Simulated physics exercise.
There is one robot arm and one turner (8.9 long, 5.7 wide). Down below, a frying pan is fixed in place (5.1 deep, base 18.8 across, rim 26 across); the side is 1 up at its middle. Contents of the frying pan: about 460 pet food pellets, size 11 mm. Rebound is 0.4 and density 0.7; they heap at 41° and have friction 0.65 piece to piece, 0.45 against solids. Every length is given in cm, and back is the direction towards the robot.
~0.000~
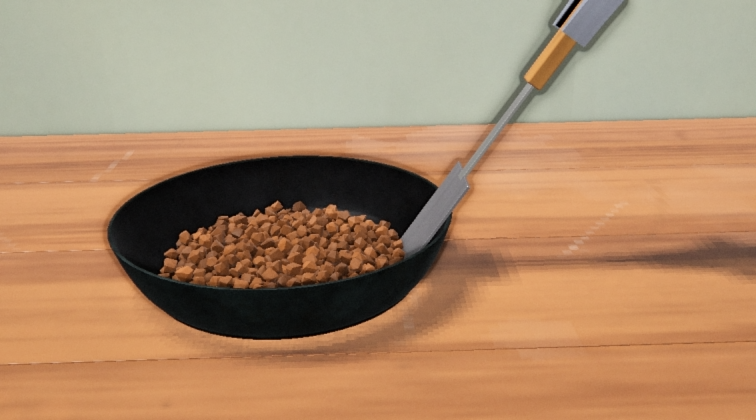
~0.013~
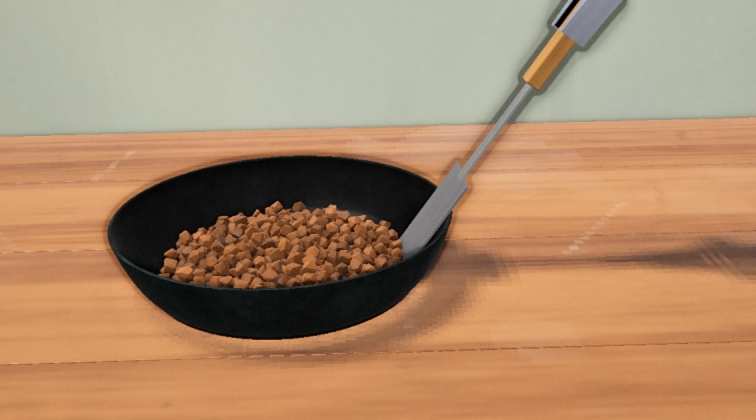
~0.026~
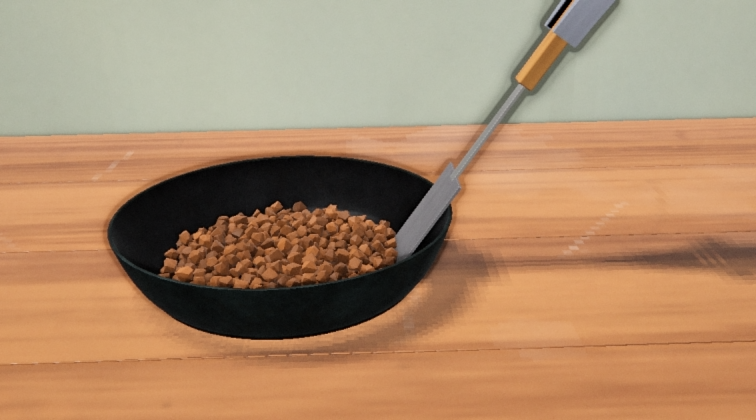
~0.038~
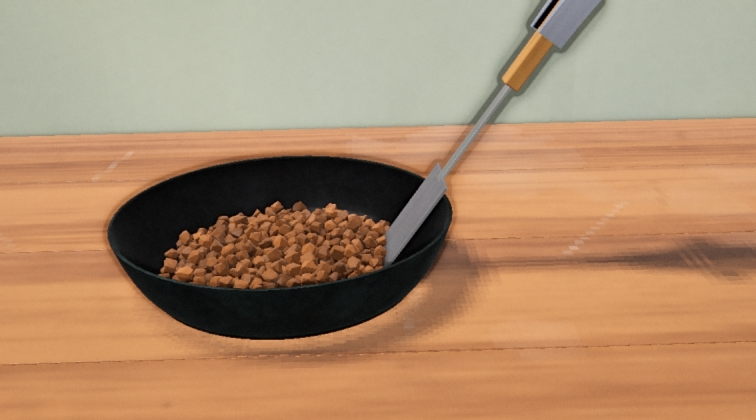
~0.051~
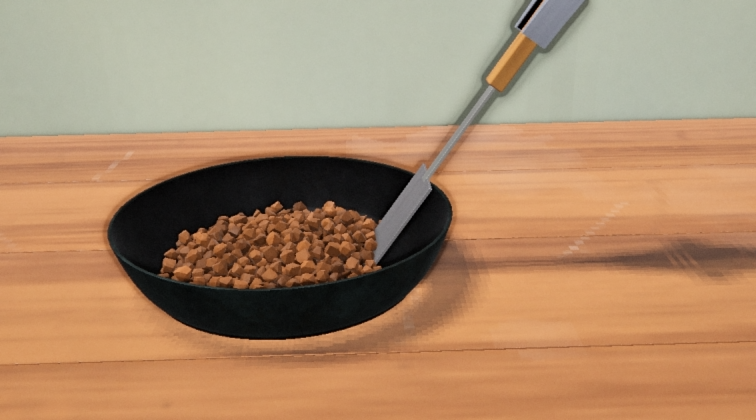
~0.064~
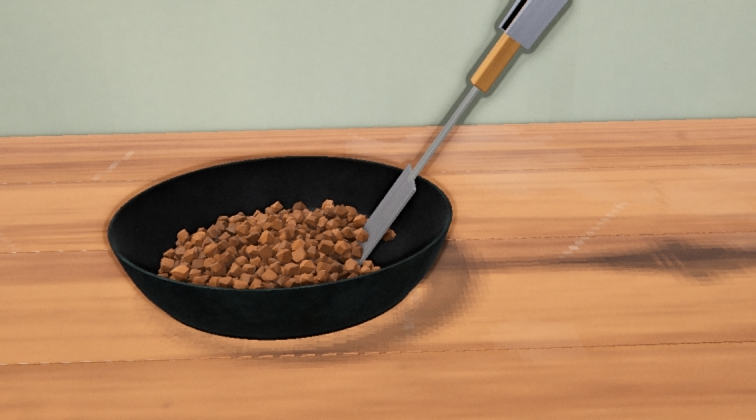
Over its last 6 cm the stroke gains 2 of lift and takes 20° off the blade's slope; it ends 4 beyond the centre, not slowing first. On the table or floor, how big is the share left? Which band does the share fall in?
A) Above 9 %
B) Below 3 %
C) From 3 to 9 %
B, below 3 %.
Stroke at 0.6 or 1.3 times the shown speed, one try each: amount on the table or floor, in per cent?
I'd expect close to 0 and then close to 0 percent.
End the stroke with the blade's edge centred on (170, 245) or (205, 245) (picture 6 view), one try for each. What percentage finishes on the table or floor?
Around 5 per cent for the first try and 0 per cent for the second.
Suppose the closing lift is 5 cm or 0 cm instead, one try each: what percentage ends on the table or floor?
It works out to some 5 per cent for the first setting and some 0 per cent for the second.
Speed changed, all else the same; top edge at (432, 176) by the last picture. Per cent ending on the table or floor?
Some 0 percent.
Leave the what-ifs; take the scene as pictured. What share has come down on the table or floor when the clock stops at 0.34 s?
Share at that moment: About 0 %.
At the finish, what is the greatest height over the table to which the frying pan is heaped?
Some 4.5 cm above the table.
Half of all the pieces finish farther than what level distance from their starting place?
Level distance of roughly 2 cm.
By 0.10 s, sloping 54°, highest piece 5 above the table; 459 in the frying pan.
By 0.13 s, sloping 46°, highest piece 6 above the table; 459 in the frying pan.
By 0.34 s, sloping 35°, highest piece 4 above the table; 459 in the frying pan.
By 1.39 s, sloping 35°, highest piece 4 above the table; 459 in the frying pan.
Final count, 459 in the frying pan. That is 0 % on the table or floor.
